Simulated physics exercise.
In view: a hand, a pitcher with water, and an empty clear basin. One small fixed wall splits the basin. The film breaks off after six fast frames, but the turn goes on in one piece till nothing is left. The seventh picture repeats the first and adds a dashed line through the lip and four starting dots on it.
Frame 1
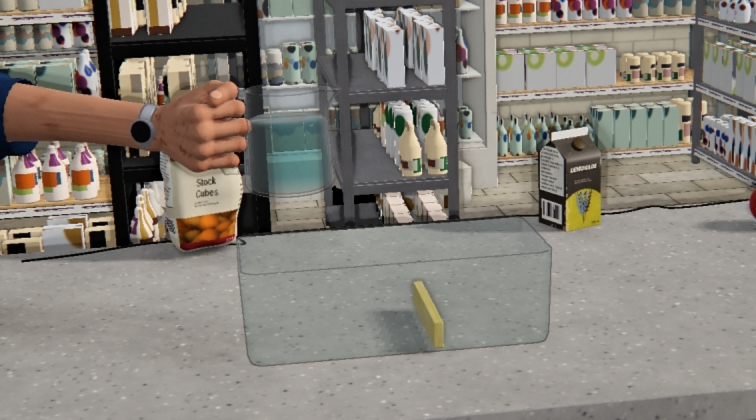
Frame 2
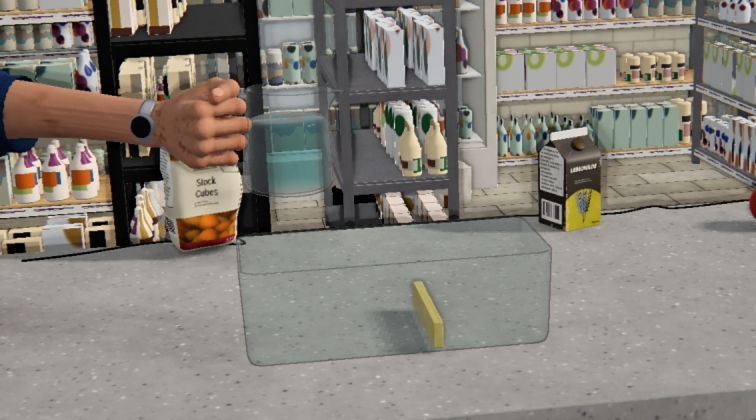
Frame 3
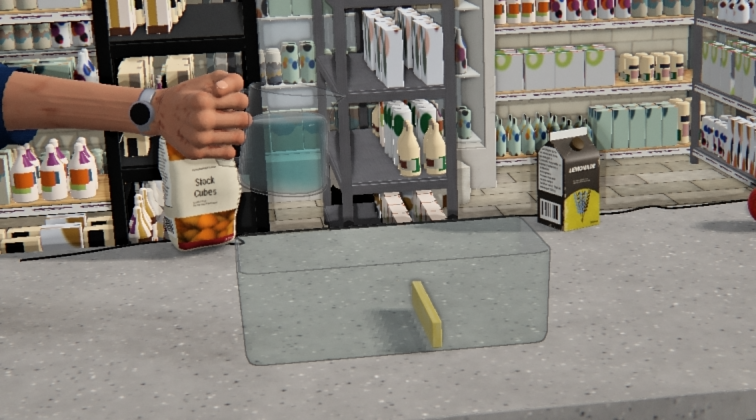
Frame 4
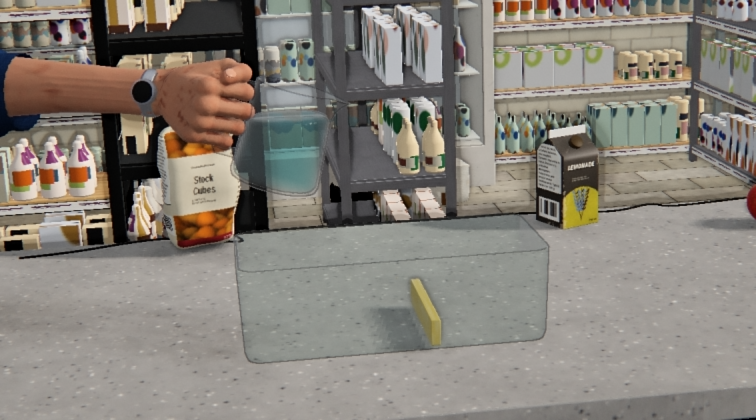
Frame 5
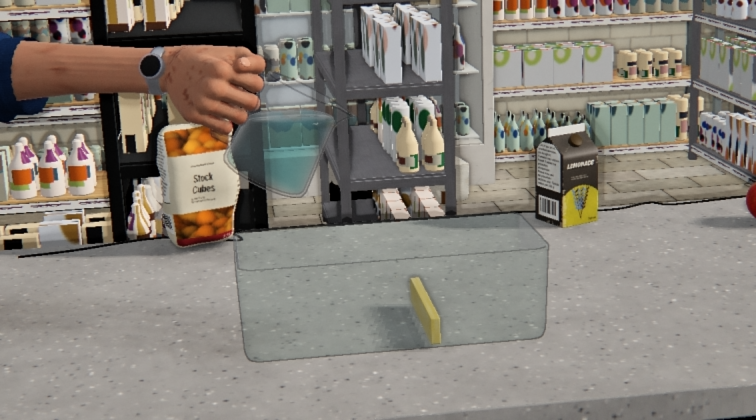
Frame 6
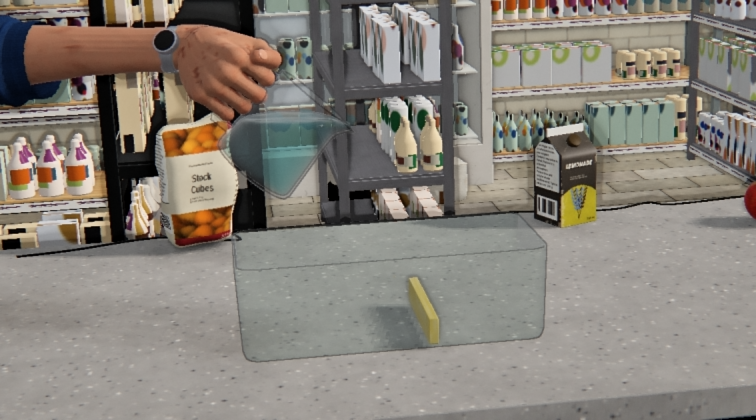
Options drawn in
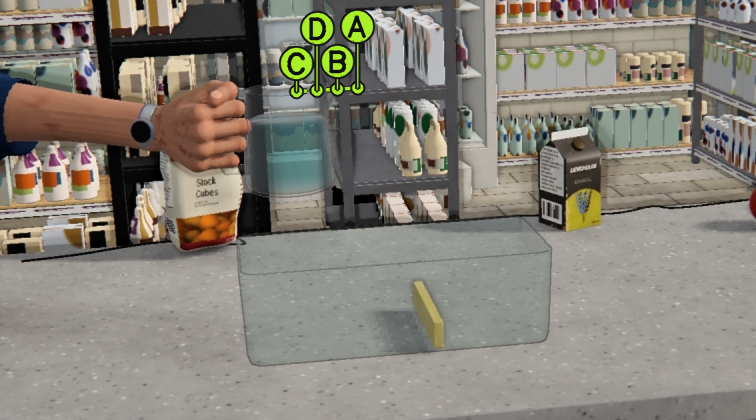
A hand with a wristwatch gradually tilting a clear pitcher of blue-green water above an empty transparent basin on a grey counter.
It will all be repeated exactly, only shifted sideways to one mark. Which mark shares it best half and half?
Spot A does it best.
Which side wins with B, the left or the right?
The left one.
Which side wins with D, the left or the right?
The left side.
On the marked copy, A at (357, 88); B at (337, 89); C at (296, 91); D at (317, 90).
Choosing A, about 55 % ends left of the wall and 44 % right of it.
Choosing B, about 90 % ends left of the wall and 6 % right of it; 3 % is lost outside.
Choosing C, about 88 % ends left of the wall and 9 % right of it.
Choosing D, about 88 % ends left of the wall and 9 % right of it; 3 % is lost outside.
